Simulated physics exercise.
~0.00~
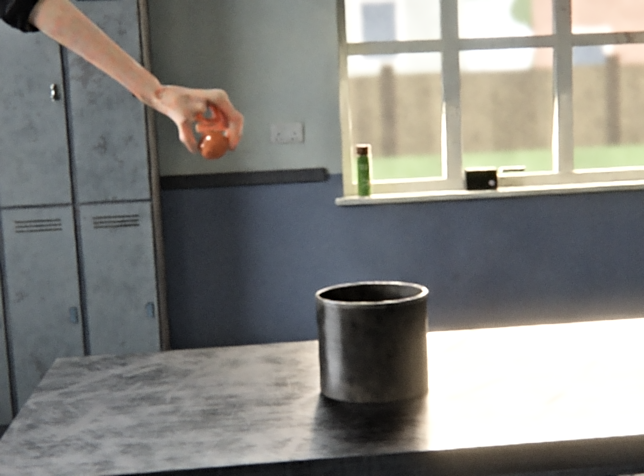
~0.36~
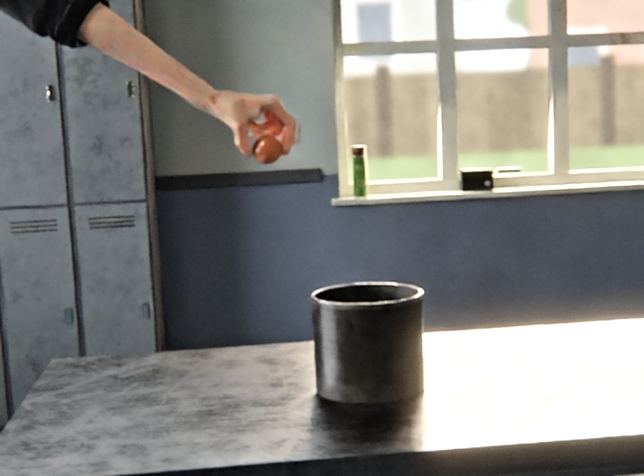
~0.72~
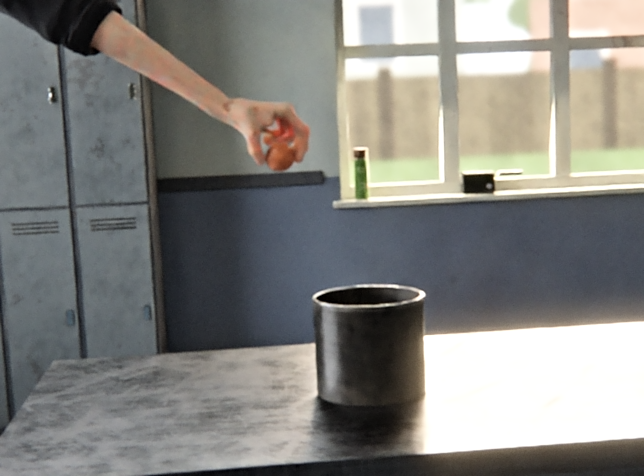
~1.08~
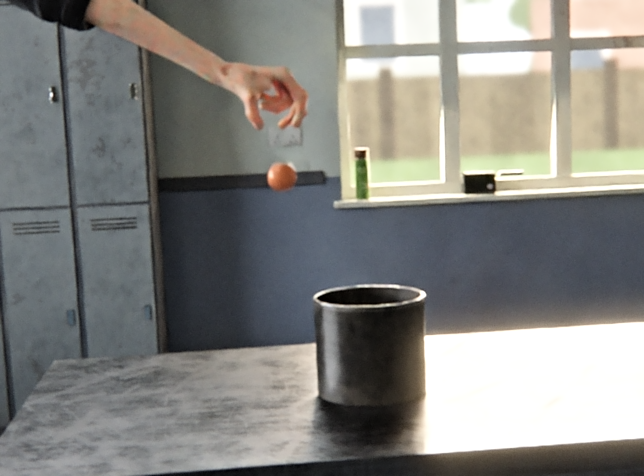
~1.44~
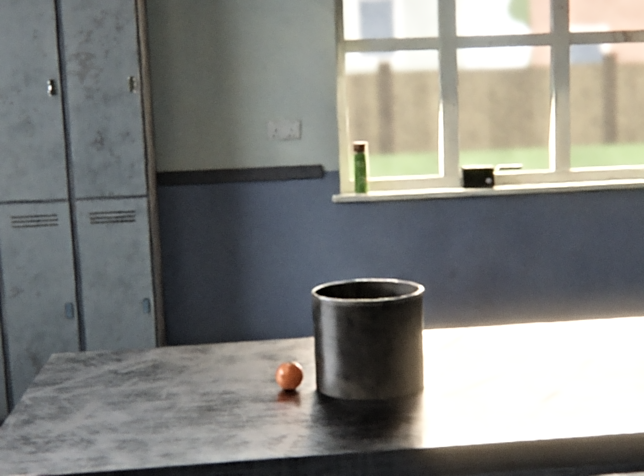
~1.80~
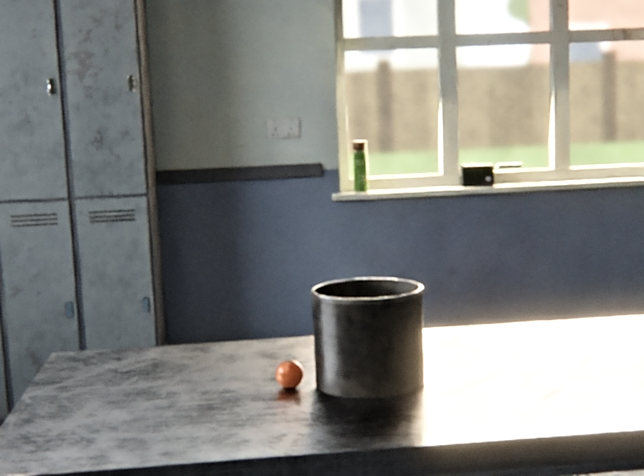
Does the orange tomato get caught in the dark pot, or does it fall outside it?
It falls outside the pot and ends up on the table, just to the left of it.
